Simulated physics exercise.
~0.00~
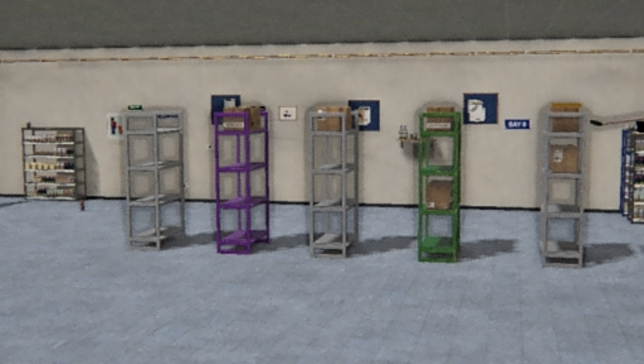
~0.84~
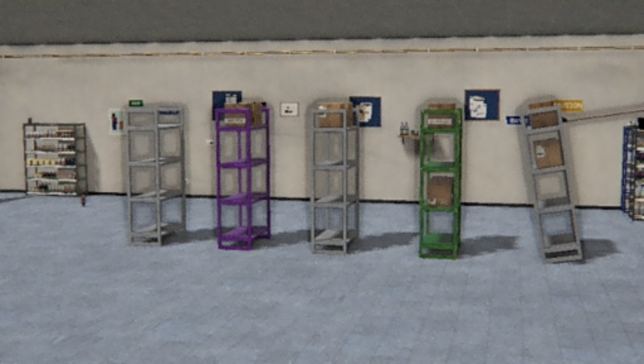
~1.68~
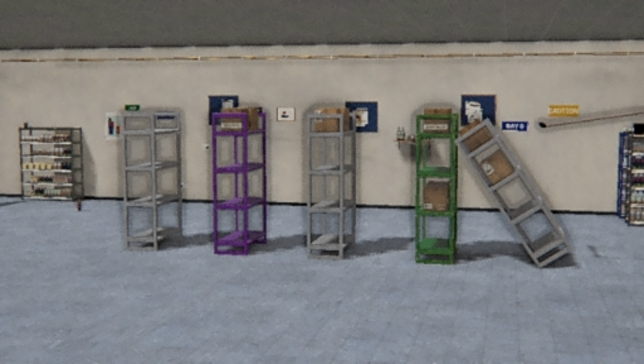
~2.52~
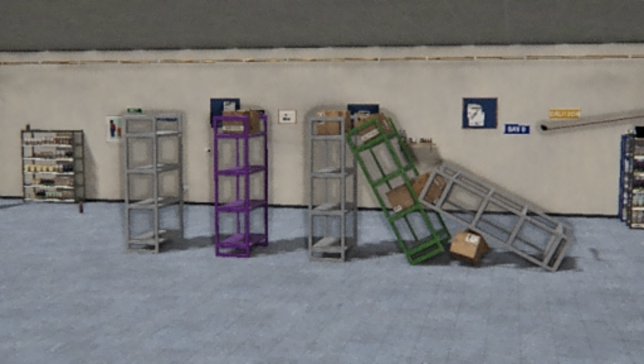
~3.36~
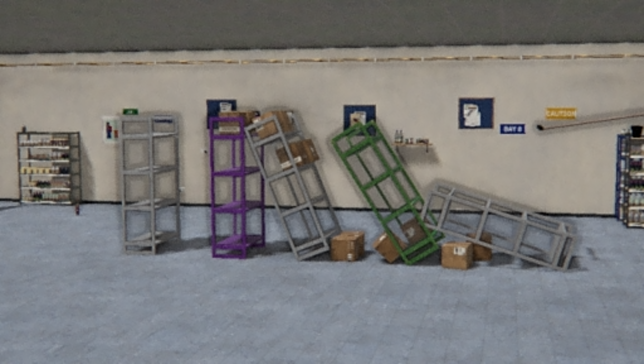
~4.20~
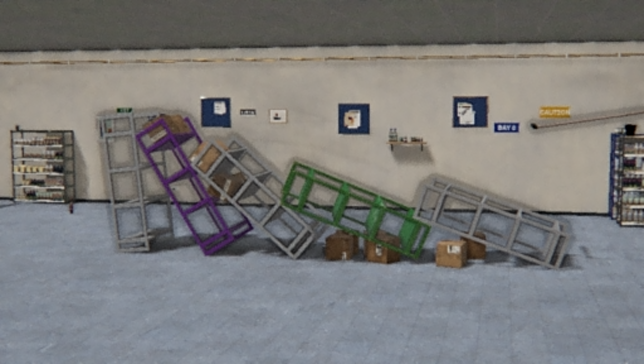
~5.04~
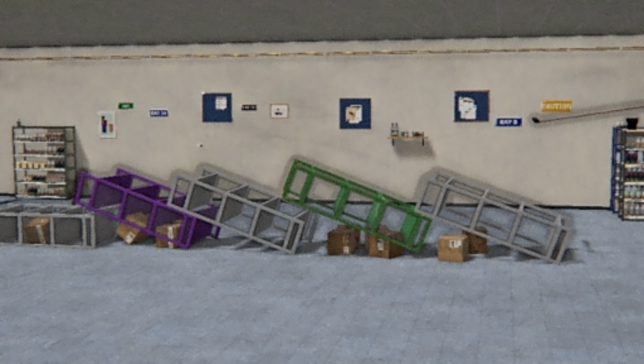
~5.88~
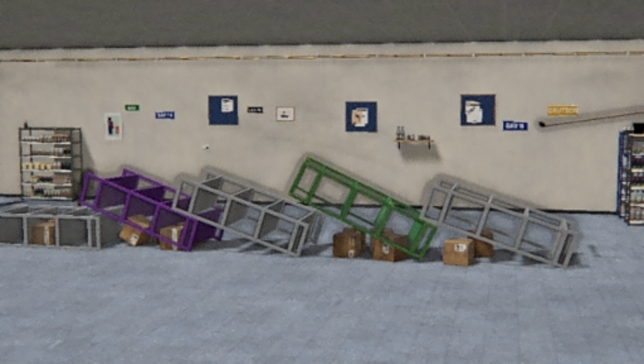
Five open shelving racks toppling leftward one after another from the right, spilling cartons, until all lie fallen across the floor.
